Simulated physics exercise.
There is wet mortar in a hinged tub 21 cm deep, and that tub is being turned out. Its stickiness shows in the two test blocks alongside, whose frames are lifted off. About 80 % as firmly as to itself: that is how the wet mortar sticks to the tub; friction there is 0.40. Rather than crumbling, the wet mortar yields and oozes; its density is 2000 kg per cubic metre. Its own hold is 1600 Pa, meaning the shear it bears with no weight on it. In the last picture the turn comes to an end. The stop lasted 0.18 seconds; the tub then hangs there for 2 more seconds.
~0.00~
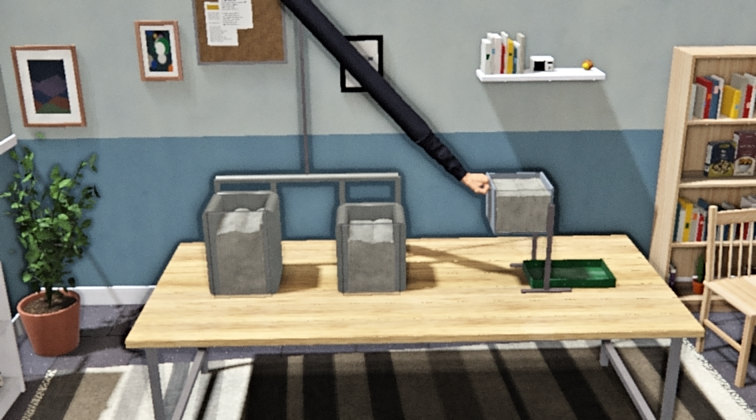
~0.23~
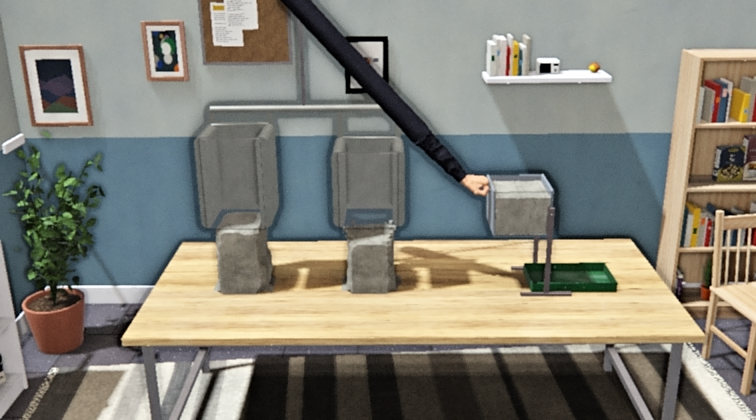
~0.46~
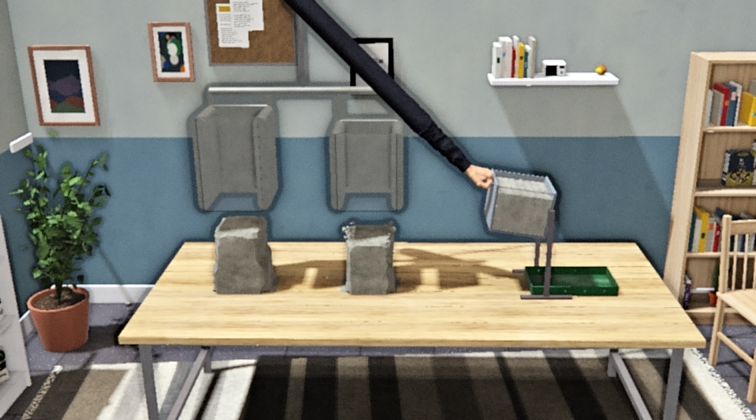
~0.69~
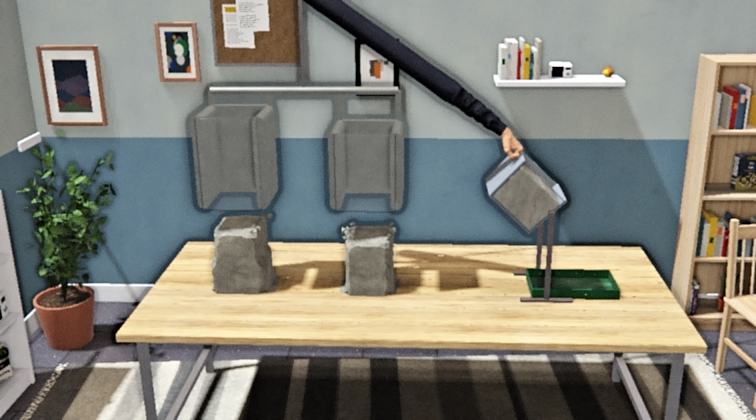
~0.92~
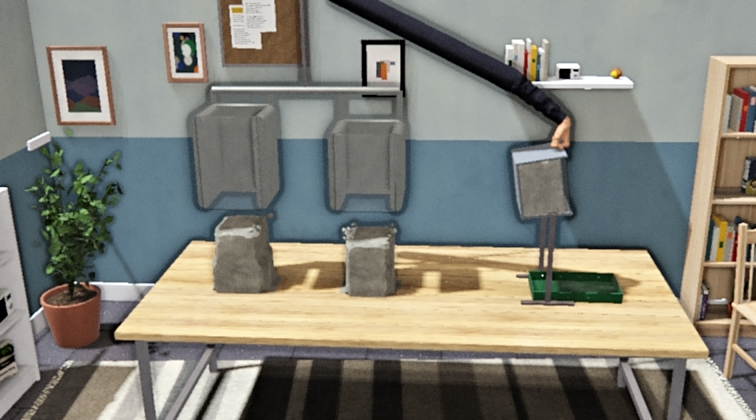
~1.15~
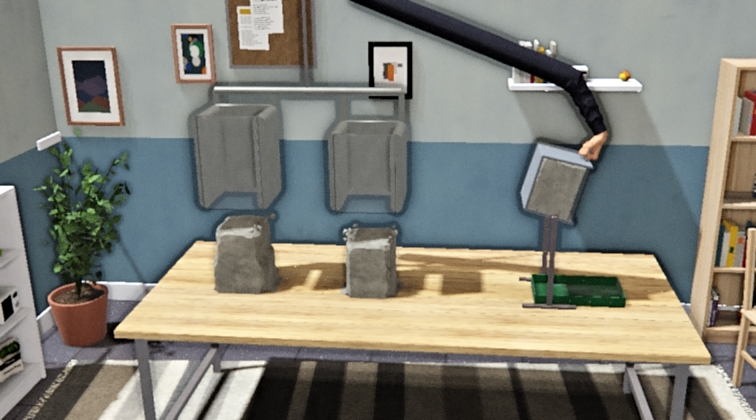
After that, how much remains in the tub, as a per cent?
17 %.
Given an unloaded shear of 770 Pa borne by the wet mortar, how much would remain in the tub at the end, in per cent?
Around 30 per cent.
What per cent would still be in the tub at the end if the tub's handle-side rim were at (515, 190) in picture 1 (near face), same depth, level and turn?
Some 100 percent would still be in the tub at the end.
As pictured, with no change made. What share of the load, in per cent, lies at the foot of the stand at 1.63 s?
By then close to 0 % is down.
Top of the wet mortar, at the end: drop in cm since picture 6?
16 cm.
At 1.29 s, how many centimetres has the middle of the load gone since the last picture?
It has moved close to 2 cm.
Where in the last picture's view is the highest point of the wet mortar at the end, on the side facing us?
The highest point sits at around (536, 196).
After 1.29 s, the tub is at 105 degrees and holds 100 %.
After 1.46 s, the tub is at 105 degrees and holds 84 %.
After 1.63 s, the tub is at 105 degrees and holds 56 %.
After 1.80 s, the tub is at 105 degrees and holds 23 %.
After 3.15 s, at the end, the tub is at 105 degrees and holds 17 %.
